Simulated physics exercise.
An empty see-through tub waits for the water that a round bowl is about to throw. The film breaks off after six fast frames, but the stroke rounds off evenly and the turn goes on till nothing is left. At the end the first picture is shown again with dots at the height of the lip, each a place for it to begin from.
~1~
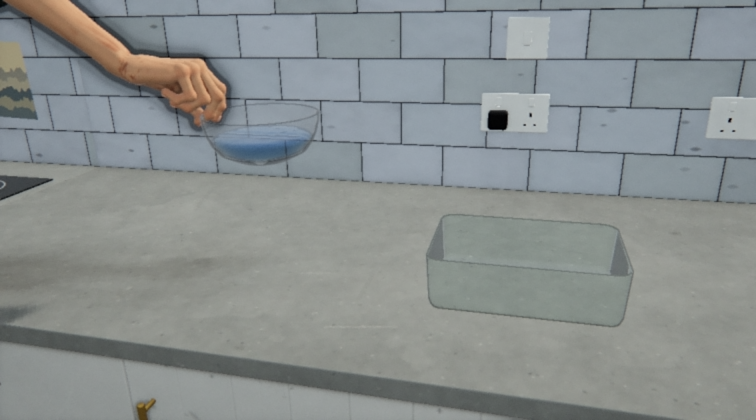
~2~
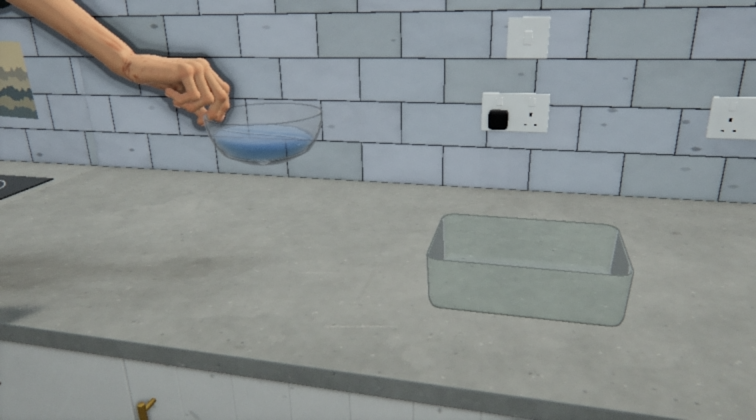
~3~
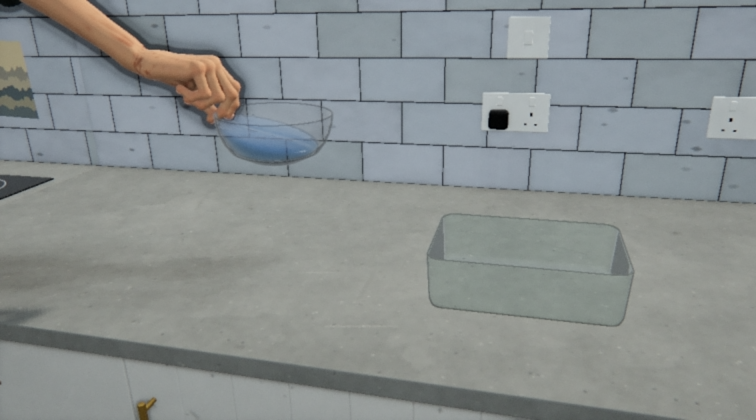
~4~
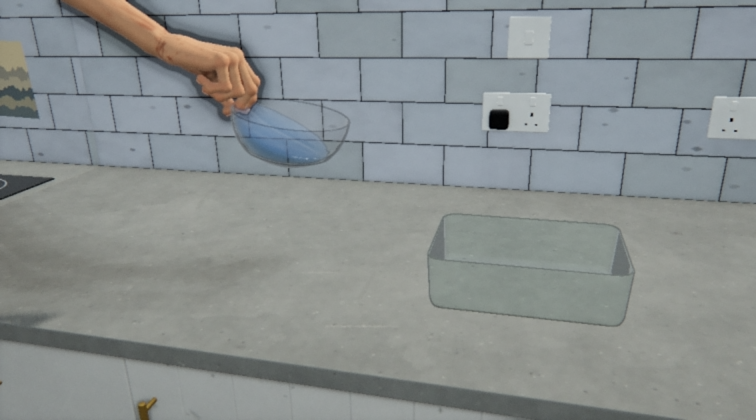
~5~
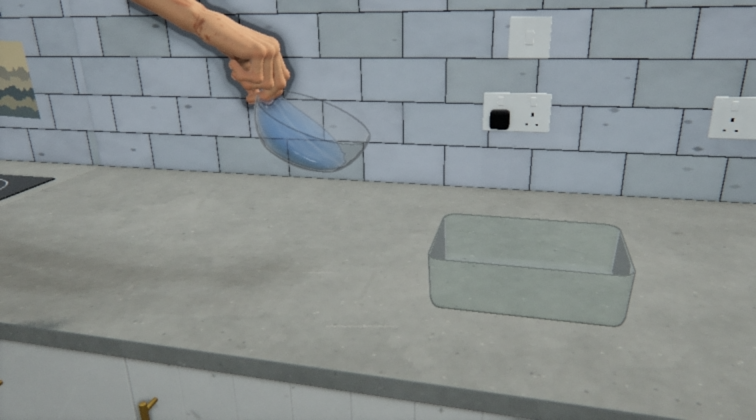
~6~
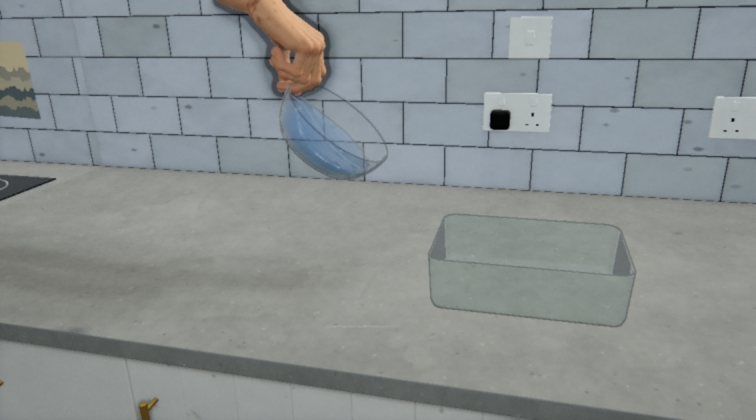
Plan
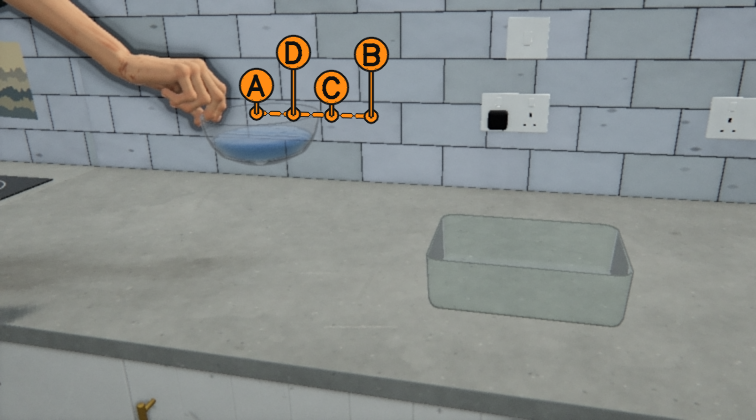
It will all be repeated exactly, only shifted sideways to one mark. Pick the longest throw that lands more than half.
Use spot D.
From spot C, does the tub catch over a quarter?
Yes.
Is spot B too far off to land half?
No.
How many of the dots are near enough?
Three.
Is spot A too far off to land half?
Yes, it does.
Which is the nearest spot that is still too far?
It is A.
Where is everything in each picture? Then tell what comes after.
Upright, lip at (313, 114); tub from (428, 304) to (623, 324); nothing has left yet.
Upright, lip at (317, 114); nothing has left yet.
Tipped about 2°, lip at (328, 116); nothing has left yet.
Tipped about 10°, lip at (346, 125); nothing has left yet.
Tipped about 23°, lip at (367, 140); nothing has left yet.
Tipped about 39°, lip at (385, 158); nothing has left yet.
On the marked copy, A at (256, 113); B at (371, 116); C at (331, 115); D at (293, 114).
For spot A, about 28 % lands in the tub, 65 % falls short and 7 % goes beside or beyond.
For spot B, about 82 % lands in the tub, 8 % falls short and 11 % goes beside or beyond.
For spot C, about 69 % lands in the tub, 6 % falls short and 25 % goes beside or beyond.
For spot D, about 67 % lands in the tub, 20 % falls short and 13 % goes beside or beyond.
